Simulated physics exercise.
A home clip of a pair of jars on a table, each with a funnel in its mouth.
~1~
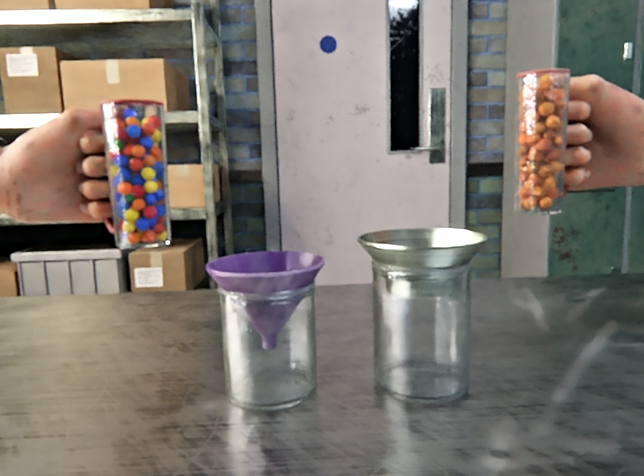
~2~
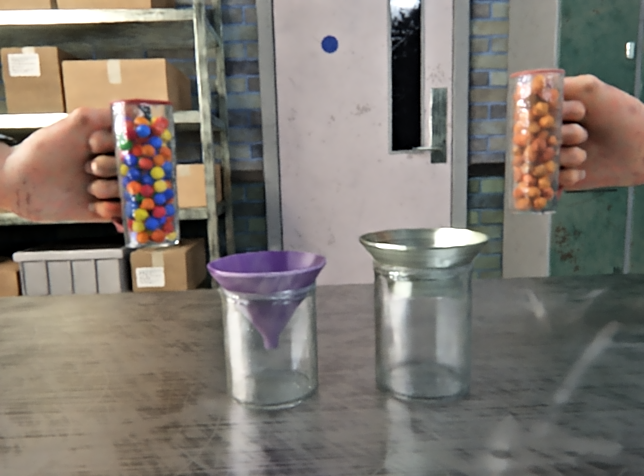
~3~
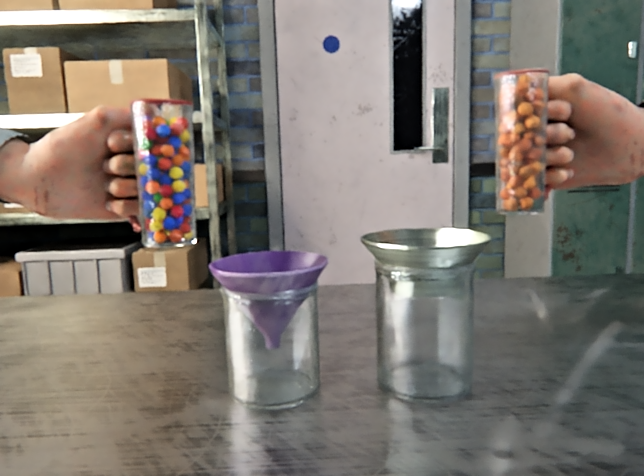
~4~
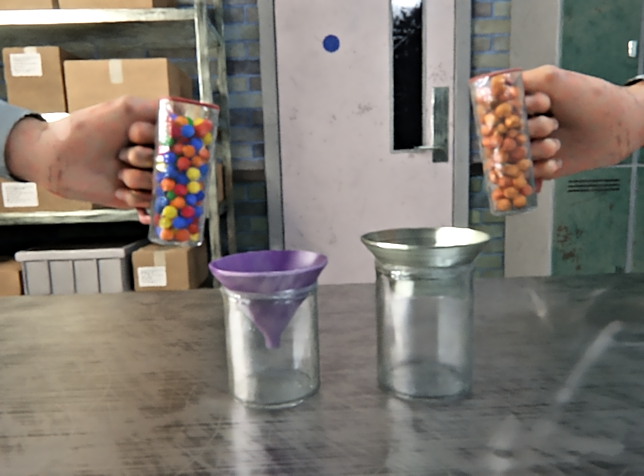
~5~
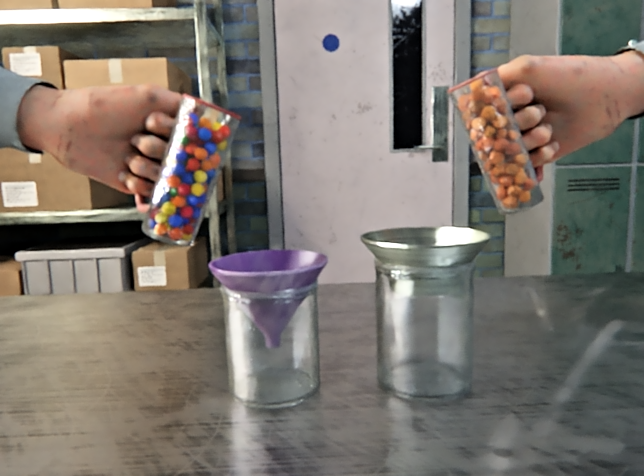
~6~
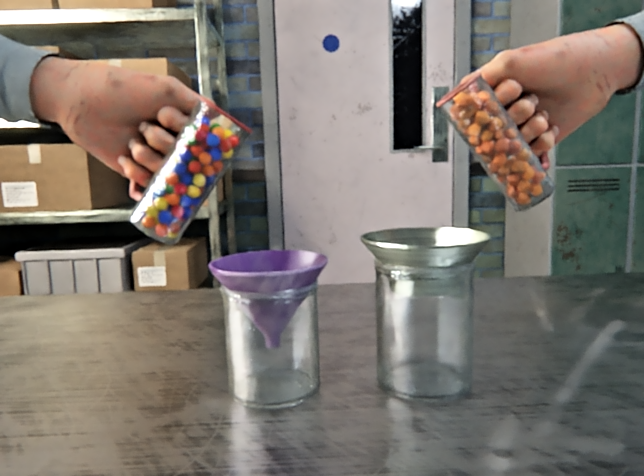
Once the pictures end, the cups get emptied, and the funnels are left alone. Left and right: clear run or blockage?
Left funnel clogs, right funnel empties into its jar.
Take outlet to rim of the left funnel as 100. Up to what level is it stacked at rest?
Some 100 per cent.
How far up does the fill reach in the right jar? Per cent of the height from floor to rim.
Roughly 20 in a hundred.
Then, 0.22 s after the last picture, left, all still in the cup; right, all still in the cup.
Then, 0.50 s after the last picture, left, nearly all still in the cup, a stray few in or over the funnel; right, all still in the cup.
Then, 0.81 s after the last picture, left, most still in the cup, about a quarter in or over the funnel; right, most still in the cup, a small part in or over the funnel.
At rest, left, all stuck in the funnel, none down in the jar; right, all down in the jar.
